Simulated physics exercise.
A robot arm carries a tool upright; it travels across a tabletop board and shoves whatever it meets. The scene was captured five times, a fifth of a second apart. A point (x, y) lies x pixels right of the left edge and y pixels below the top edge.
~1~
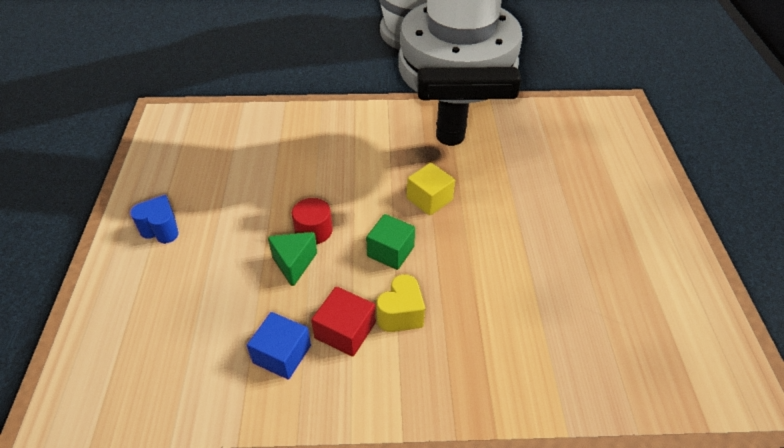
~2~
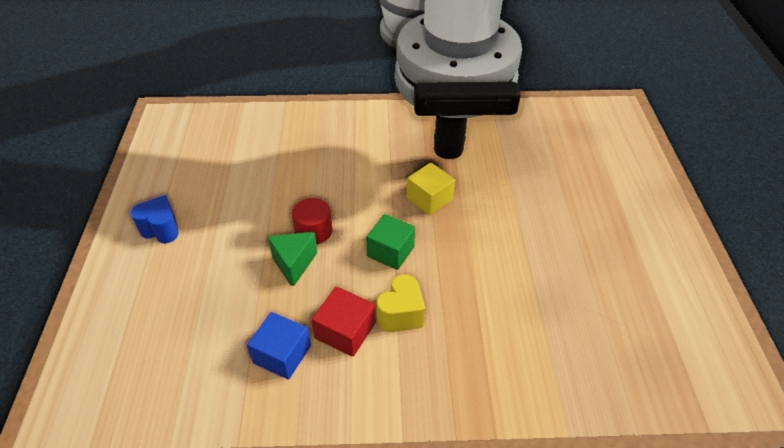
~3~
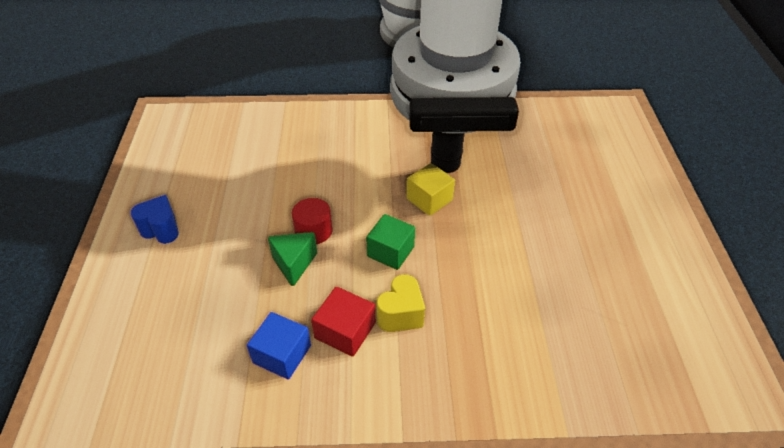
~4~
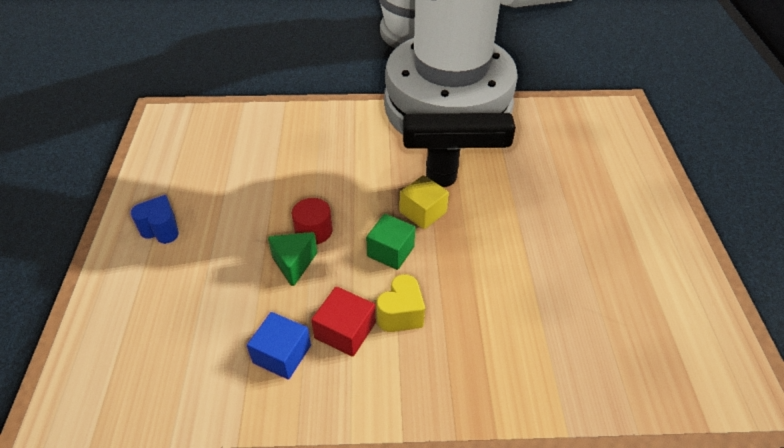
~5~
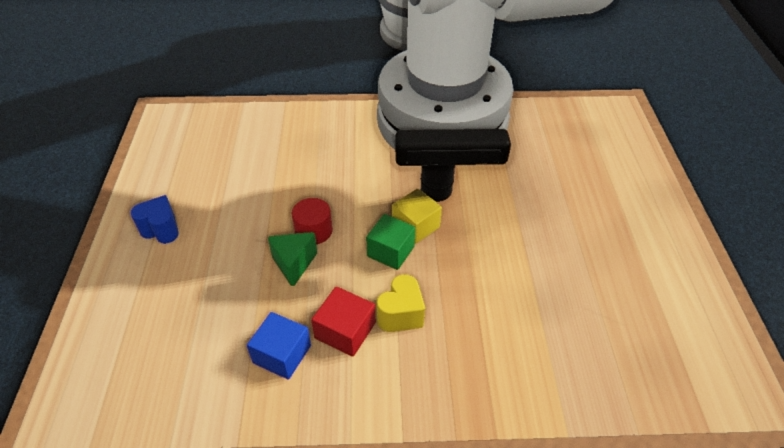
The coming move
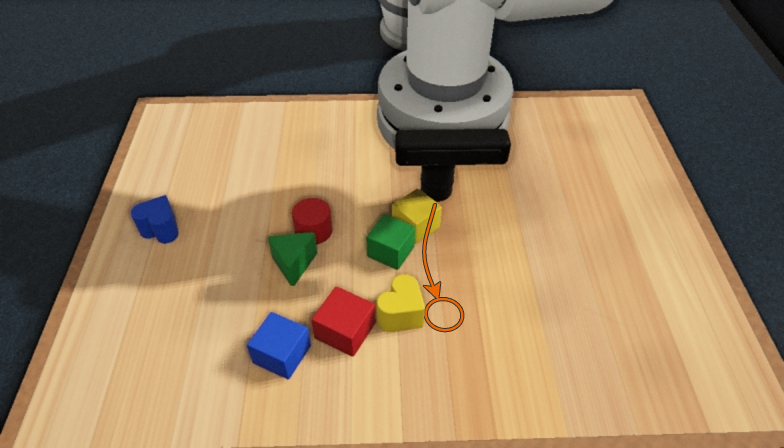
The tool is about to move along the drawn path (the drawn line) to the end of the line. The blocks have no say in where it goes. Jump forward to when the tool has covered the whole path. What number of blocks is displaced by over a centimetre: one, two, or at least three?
Count: Two.
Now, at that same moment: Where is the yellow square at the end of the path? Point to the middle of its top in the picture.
Close to (392, 257).
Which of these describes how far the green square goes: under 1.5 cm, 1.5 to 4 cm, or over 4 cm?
Long: Over 4 cm.
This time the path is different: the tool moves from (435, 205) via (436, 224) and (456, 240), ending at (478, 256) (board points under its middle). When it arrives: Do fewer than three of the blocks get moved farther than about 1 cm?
That would be a yes.
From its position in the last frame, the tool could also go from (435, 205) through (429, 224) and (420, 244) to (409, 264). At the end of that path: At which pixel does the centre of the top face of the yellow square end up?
I'd expect the centre of its top face to be at (377, 263).
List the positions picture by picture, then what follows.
In the first picture, tip of the tool at (450, 137), middles of tops, green square at (391, 231), yellow heart-shaped block at (402, 295), yellow square at (431, 178).
In the second picture, tool at (448, 151), nothing pushed.
In the third picture, tool at (445, 164), nothing pushed.
In the fourth picture, tool at (441, 178), yellow square at (424, 191).
In the fifth picture, tool at (436, 192), green square at (391, 231), yellow heart-shaped block at (402, 295), yellow square at (417, 205).
The line goes from (435, 205) via (424, 255), ending at (444, 314).
What follows on the original path. One third of the way, tool at (427, 225); green square at (368, 254), turned 30° clockwise; yellow square at (401, 237).
Two thirds of the way, tool at (430, 262); green square at (353, 264), turned 50° clockwise; yellow square at (392, 257), turned 30° clockwise.
At the end, tool at (446, 302); green square at (353, 264), turned 50° clockwise; yellow heart-shaped block unmoved; yellow square at (392, 257), turned 30° clockwise.
